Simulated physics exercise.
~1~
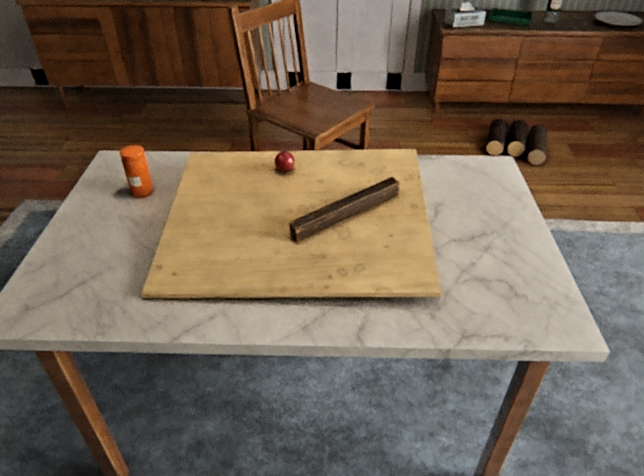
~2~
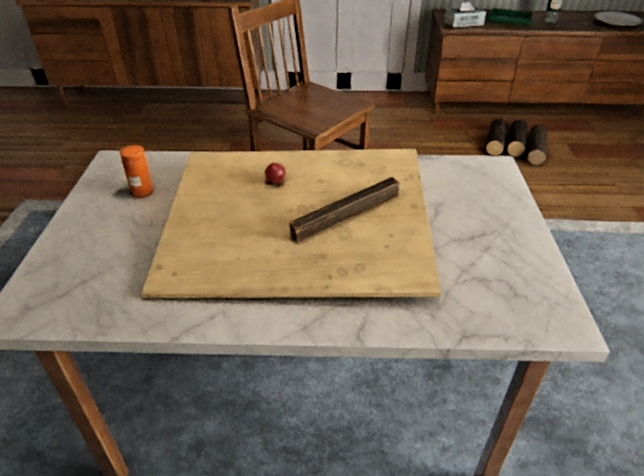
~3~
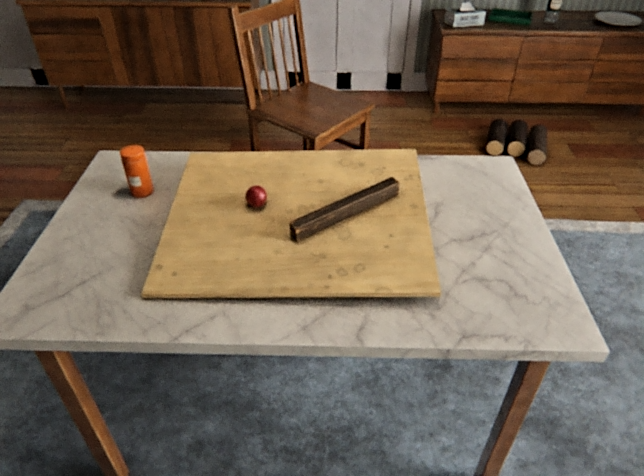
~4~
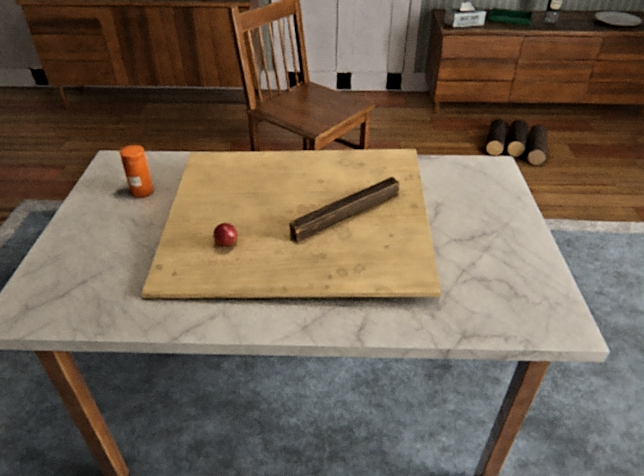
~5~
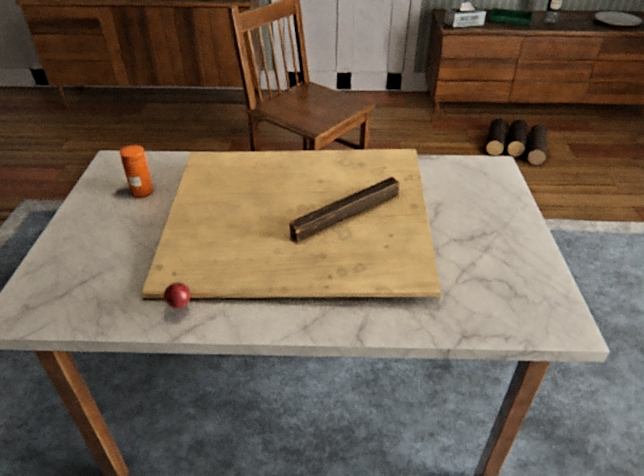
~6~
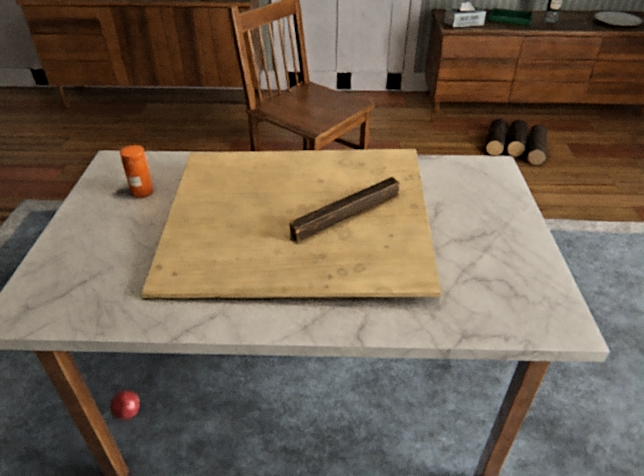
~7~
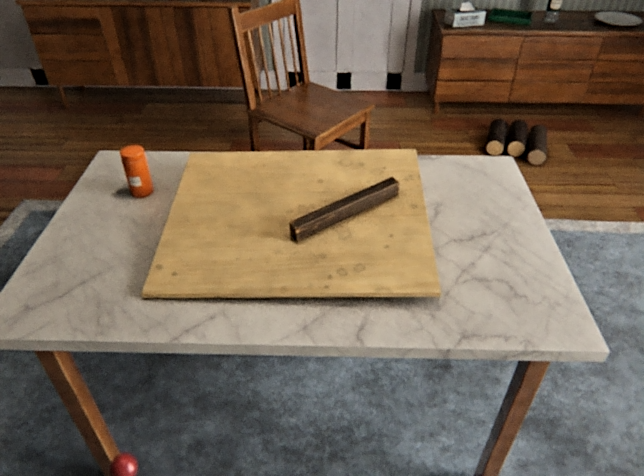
We see a wooden board on a marble-topped table with a dark bar fixed on it and an orange jar beside it. A red apple rolls left and toward the viewer, leaves the board's near edge, drops off the table and ends low by the left table leg.
